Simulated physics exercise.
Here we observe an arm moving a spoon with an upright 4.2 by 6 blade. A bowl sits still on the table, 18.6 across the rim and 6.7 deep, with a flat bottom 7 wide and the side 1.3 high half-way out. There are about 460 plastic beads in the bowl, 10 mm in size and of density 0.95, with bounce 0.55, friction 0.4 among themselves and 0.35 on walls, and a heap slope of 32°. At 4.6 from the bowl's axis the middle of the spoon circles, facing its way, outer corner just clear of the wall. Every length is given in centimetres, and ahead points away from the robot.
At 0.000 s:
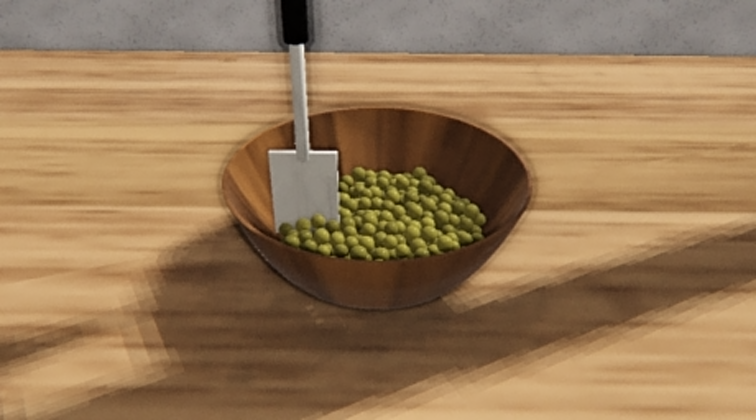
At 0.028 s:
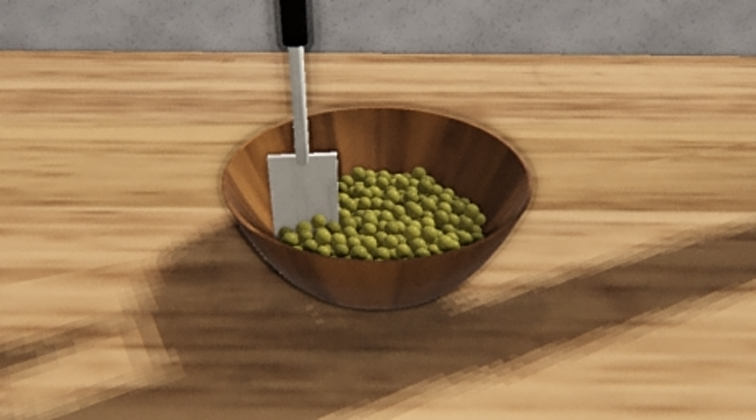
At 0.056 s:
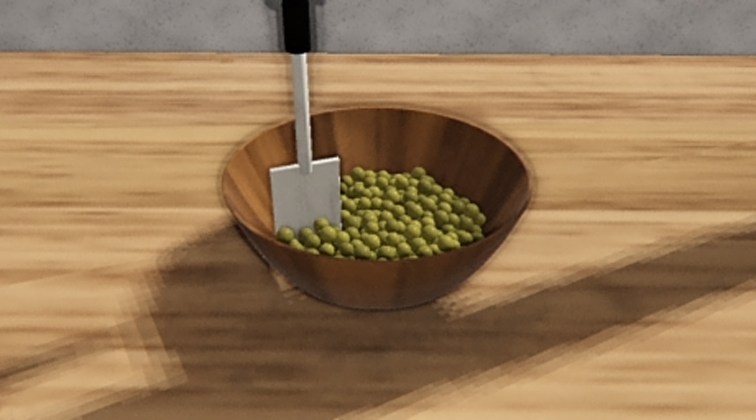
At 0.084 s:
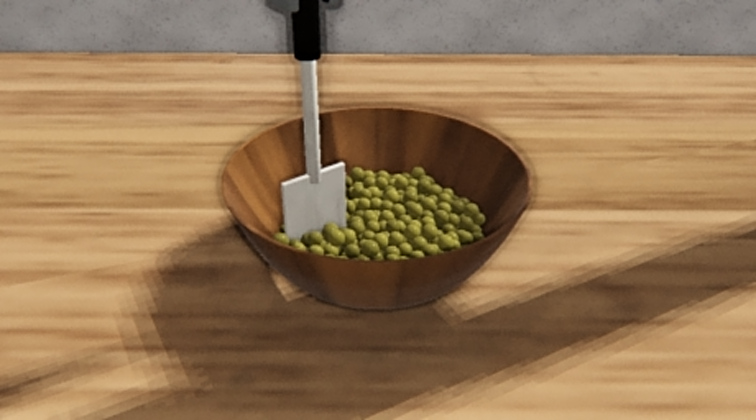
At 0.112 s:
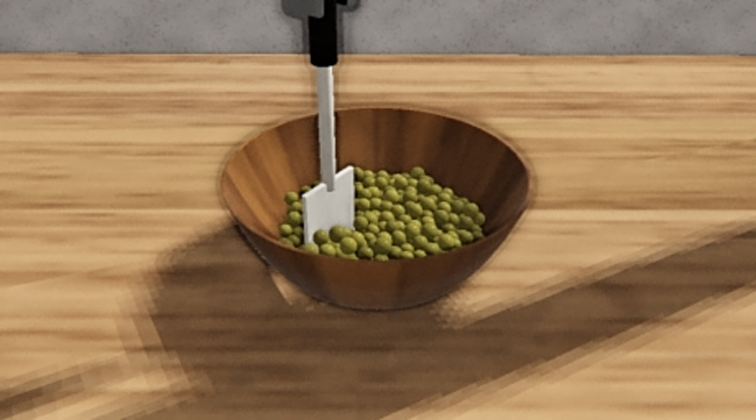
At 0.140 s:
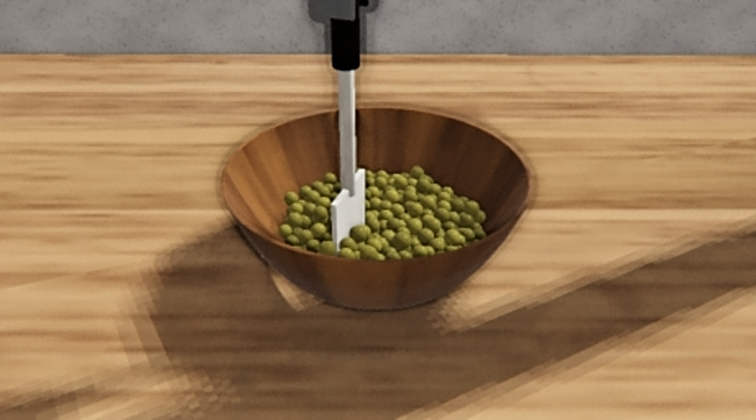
A spatula held by a robot arm dipped lower into the green beads at the left of a wooden bowl, then swept rightward through them, turning edge-on while the bowl stayed still.
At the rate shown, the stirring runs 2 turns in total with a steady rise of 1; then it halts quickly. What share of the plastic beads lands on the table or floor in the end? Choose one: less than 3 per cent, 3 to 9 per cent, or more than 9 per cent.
The share is 3 to 9 per cent.
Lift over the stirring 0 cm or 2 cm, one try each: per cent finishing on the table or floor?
Close to 15 percent and close to 5 percent.
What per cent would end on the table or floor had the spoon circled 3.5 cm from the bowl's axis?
In that case some 0 per cent.
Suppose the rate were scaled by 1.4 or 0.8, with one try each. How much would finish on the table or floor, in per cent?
I'd expect about 15 per cent, then about 0 per cent.
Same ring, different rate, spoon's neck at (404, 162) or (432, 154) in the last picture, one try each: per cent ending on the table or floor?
Some 20 and 35 per cent respectively.
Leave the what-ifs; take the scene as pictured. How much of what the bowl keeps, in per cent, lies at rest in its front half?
Near 50 per cent of what stays in the bowl.
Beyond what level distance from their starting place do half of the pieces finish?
Around 6 centimetres.
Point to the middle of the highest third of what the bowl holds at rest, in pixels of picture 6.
(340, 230).
After 0.58 s, 325° round, highest piece 8 above the table; 442 in the bowl, 12 on the table or floor, 2 in flight or on the tool.
After 1.03 s, 221° round, highest piece 8 above the table; 437 in the bowl, 18 on the table or floor, 1 in flight or on the tool.
After 1.45 s, 0° round, highest piece 5 above the table; 435 in the bowl, 21 on the table or floor.
After 2.15 s, 0° round, highest piece 5 above the table; 435 in the bowl, 21 on the table or floor.
At rest, 435 in the bowl, 21 on the table or floor. That is 5 % on the table or floor.
